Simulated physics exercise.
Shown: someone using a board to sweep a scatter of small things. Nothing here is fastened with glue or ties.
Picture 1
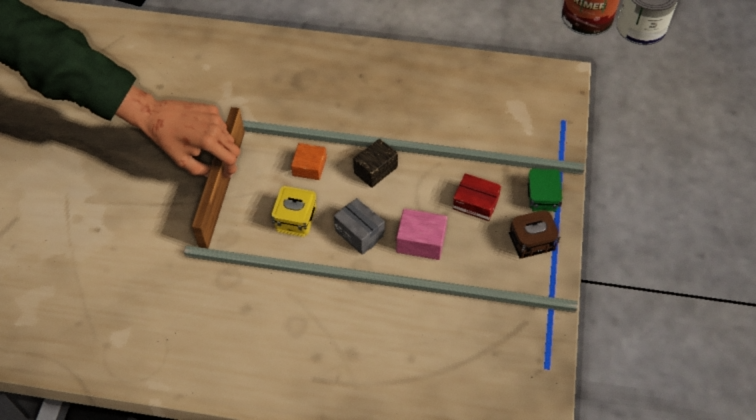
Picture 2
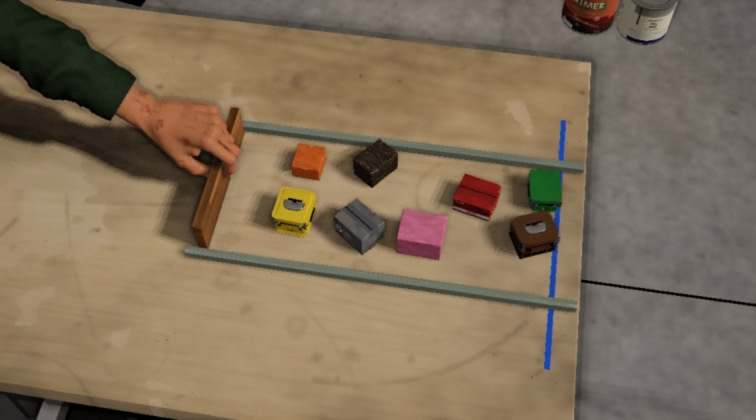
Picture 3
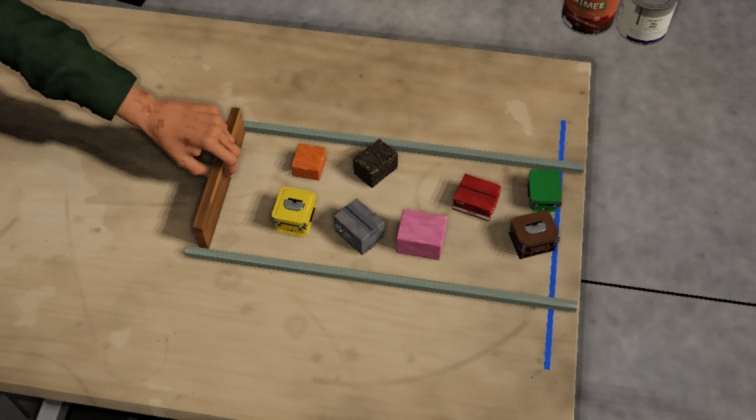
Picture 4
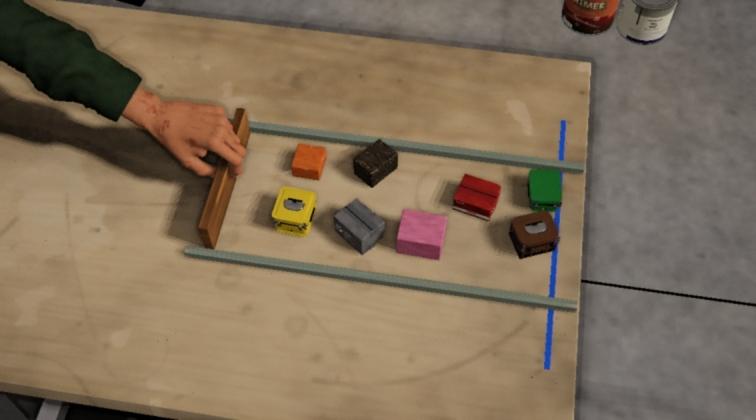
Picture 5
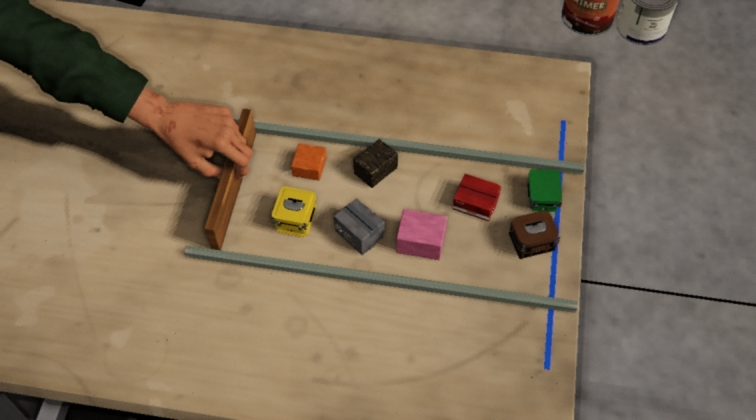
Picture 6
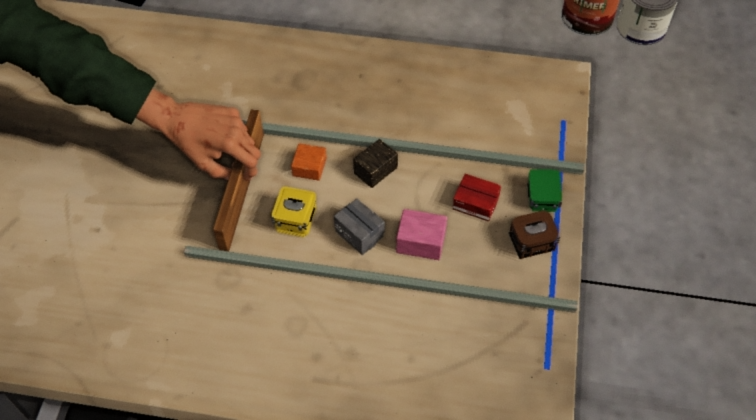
A hand in a dark green sleeve slides an upright wooden board slightly to the right between two rails on a plywood surface, while the scattered small coloured blocks and cases, two of them by a blue line, stay still.
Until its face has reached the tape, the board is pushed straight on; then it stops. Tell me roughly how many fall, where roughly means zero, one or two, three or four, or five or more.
Roughly, five or more fall.
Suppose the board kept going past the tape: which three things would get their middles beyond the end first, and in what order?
Brown case, pink block, green case.
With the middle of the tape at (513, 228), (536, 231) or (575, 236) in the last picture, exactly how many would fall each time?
In order, the counts are 3, 5 and 8.
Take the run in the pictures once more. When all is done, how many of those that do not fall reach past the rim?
The count would be 2.
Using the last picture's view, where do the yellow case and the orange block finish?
The yellow case finishes at (577, 250); the orange block finishes at (575, 196).
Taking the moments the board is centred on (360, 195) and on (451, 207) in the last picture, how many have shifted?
Tally at point one: 5; at point two: 8.
Soon after, none off yet; green case at rest near (544, 191); brown case at rest near (534, 235); red box at rest near (477, 197).
In the end, the number that fall off is five or more; gone, grey box, black block, pink block, red box, brown case and green case.
